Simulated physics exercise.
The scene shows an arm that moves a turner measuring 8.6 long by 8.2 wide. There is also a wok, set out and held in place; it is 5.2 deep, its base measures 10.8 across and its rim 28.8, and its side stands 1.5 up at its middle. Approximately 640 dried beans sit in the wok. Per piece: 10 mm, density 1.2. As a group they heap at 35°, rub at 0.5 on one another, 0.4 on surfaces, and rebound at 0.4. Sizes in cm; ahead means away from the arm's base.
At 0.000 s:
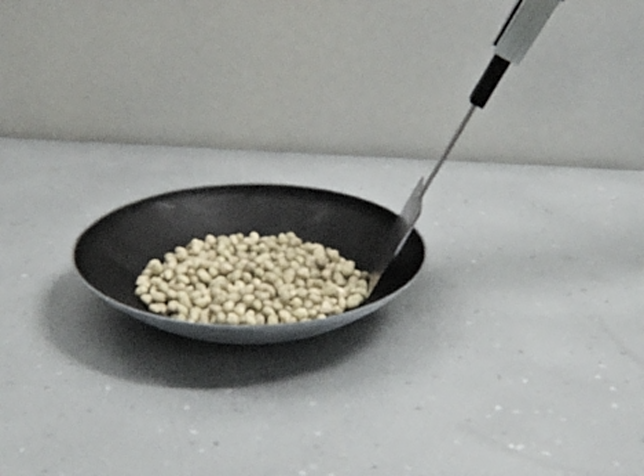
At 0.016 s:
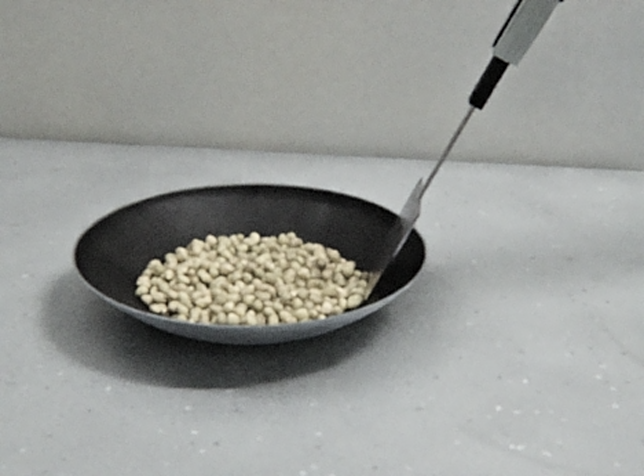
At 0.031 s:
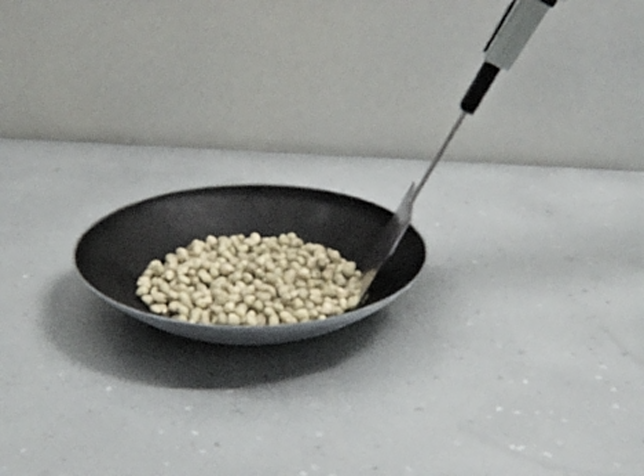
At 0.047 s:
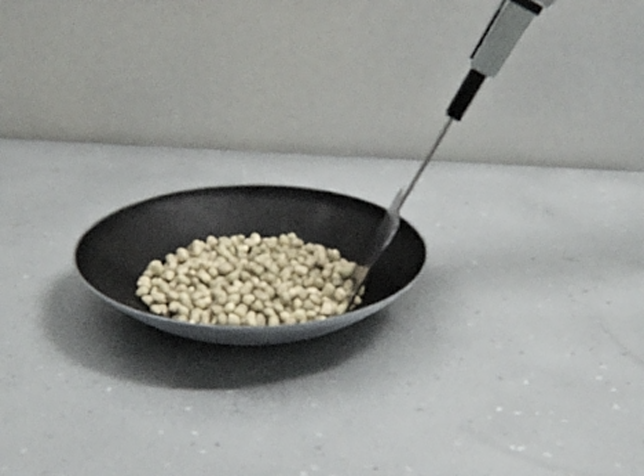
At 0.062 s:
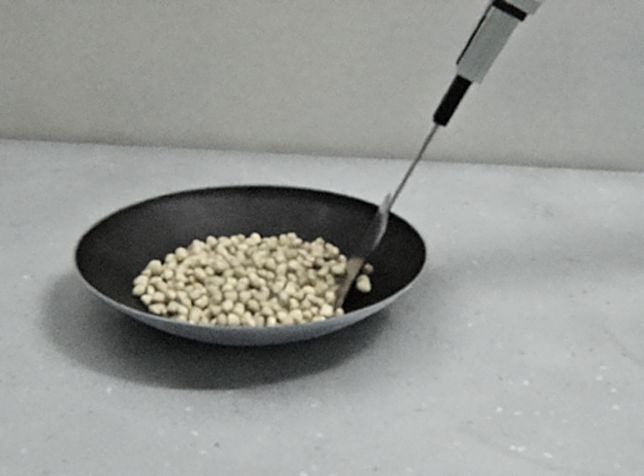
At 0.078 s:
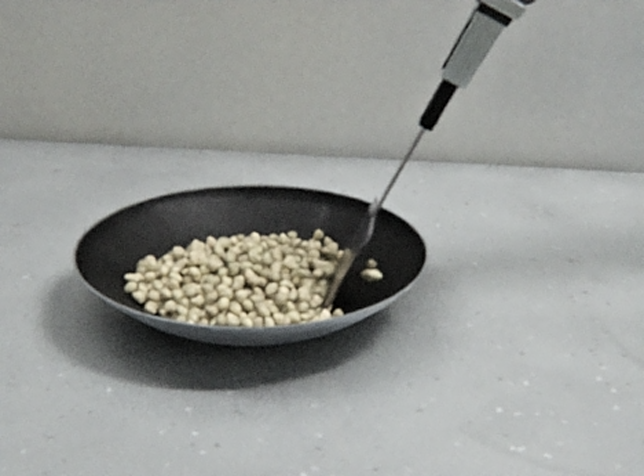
To begin with, a turner held by an arm leans into the right side of a dark wok holding a heap of pale dried beans. The blade then slides a short way left, pushing into the beans and nudging the heap leftward, while a few beans sit apart to its right.
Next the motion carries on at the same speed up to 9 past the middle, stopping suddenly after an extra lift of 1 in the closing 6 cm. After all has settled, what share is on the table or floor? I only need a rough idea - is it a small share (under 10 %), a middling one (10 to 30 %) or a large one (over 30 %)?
A middling one, 10 to 30 %.
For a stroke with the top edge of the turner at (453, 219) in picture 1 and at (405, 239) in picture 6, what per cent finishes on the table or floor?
25 %.
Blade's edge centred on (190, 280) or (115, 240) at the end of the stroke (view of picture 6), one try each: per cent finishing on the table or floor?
Around 5 per cent for the first try and 45 per cent for the second.
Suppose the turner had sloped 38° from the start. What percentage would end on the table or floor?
In that case around 20 per cent.
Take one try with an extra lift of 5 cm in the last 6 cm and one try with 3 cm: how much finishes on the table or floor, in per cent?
Result: Approx. 10 % and 20 %, one try each.
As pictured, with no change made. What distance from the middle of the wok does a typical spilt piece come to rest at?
That distance comes to about 22 cm.
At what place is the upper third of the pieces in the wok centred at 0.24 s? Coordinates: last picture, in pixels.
Near (139, 250).
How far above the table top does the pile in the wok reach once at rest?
6.0 cm.
After 0.16 s, sloping 64°, highest piece 6 above the table; 634 in the wok, 1 on the blade or in flight.
After 0.24 s, sloping 64°, highest piece 6 above the table; 632 in the wok, 1 on the table or floor, 2 on the blade or in flight.
After 0.49 s, sloping 64°, highest piece 6 above the table; 499 in the wok, 132 on the table or floor, 4 on the blade or in flight.
After 1.54 s, sloping 64°, highest piece 6 above the table; 499 in the wok, 136 on the table or floor.
In the end, 499 in the wok, 136 on the table or floor. That is 21 % on the table or floor.
